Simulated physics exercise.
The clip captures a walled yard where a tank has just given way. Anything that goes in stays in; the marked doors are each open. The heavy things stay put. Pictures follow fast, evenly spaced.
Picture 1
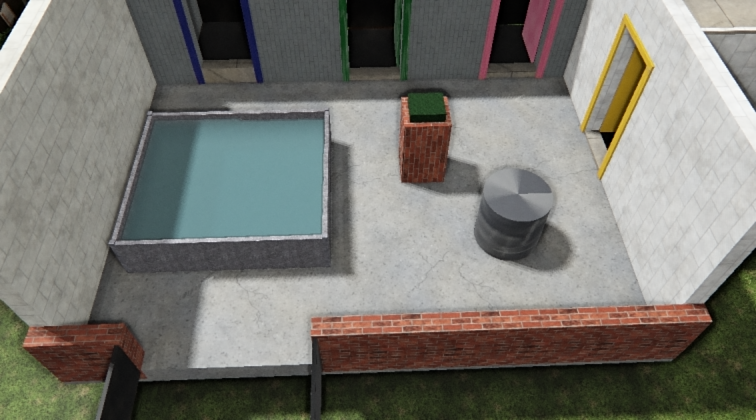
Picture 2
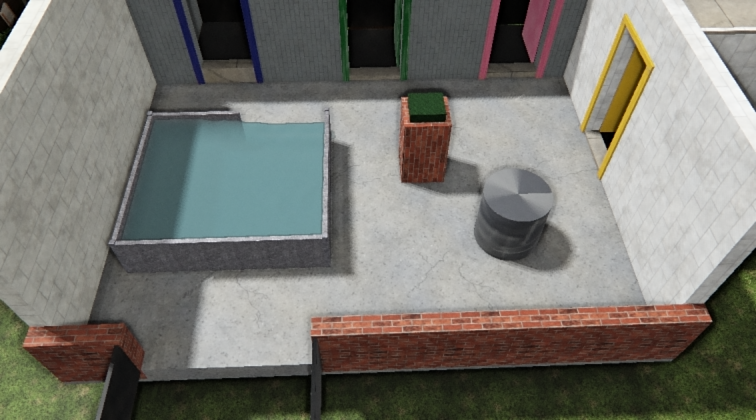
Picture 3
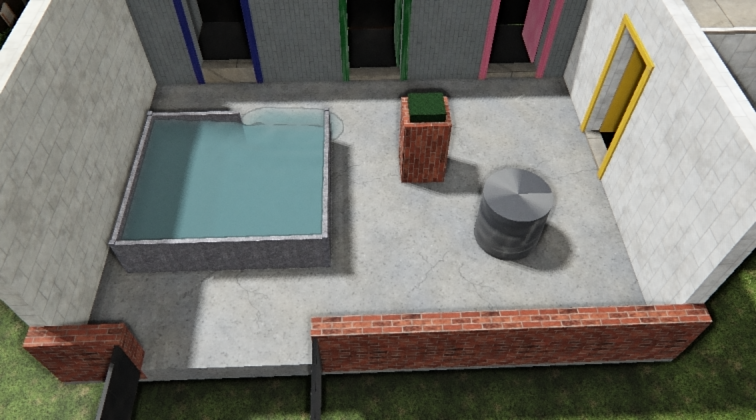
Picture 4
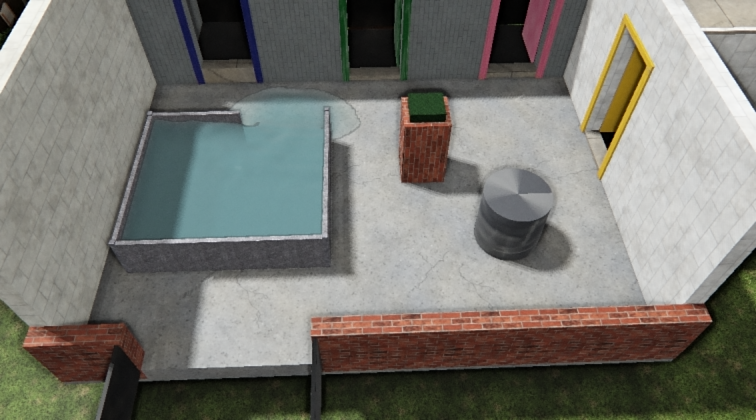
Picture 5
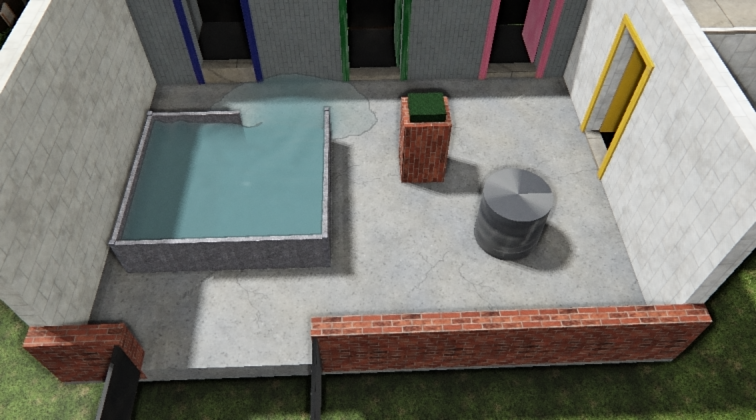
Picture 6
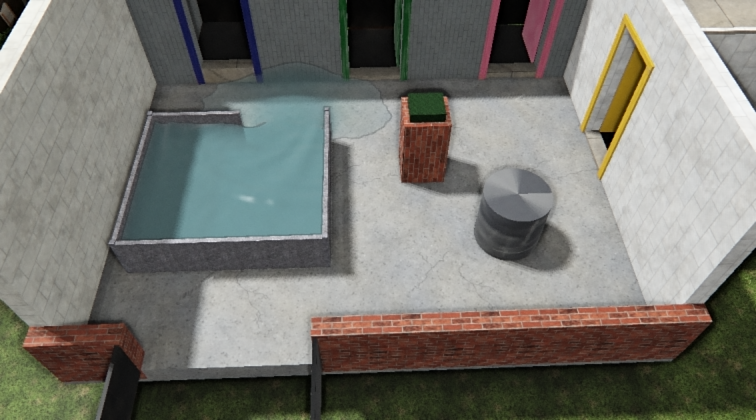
The clip shows a walled yard with a tank of still water, a brick planter and a grey cylinder; part of the tank's far wall opens, and water pours through the gap, spreading across the paving toward the coloured doorways.
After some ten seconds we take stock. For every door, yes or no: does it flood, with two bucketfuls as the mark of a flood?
Blue door: No, pink door: No, green door: Yes, yellow door: Yes.
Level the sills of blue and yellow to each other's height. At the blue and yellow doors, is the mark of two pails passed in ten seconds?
Taking them one by one, the blue door door gets past it while the yellow door one remains short of it.
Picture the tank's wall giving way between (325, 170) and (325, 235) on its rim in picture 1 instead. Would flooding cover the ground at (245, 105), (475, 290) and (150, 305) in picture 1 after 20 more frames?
As listed: Clear, under water, free of water.
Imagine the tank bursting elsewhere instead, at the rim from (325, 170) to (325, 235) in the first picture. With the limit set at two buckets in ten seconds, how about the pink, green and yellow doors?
The pink door tops the limit, the green door stays within the limit, and the yellow door tops the limit.
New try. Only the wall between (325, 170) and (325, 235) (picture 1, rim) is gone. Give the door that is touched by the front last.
Answer: The door marked blue.
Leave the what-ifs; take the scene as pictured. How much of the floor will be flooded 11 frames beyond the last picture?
It should be close to 30 %.
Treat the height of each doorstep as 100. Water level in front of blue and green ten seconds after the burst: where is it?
First 20 percent, then 100 percent.
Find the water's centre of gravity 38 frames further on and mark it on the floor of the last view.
Around (320, 176).
A moment on, water covers 15 % of the floor; the blue door wet at the sill, nothing in, the pink door not reached, the green door under two buckets in, the yellow door not reached.
Next, water covers 30 % of the floor; the blue door wet at the sill, nothing in, the pink door wet at the sill, nothing in, the green door over two buckets in, the yellow door not reached.
Then, water covers 50 % of the floor; the blue door wet at the sill, nothing in, the pink door wet at the sill, nothing in, the green door far over two buckets in, the yellow door under two buckets in.
Later, water covers 75 % of the floor; the blue door wet at the sill, nothing in, the pink door under two buckets in, the green door far over two buckets in, the yellow door over two buckets in.
In the end, water covers 95 % of the floor; the blue door wet at the sill, nothing in, the pink door under two buckets in, the green door far over two buckets in, the yellow door far over two buckets in.
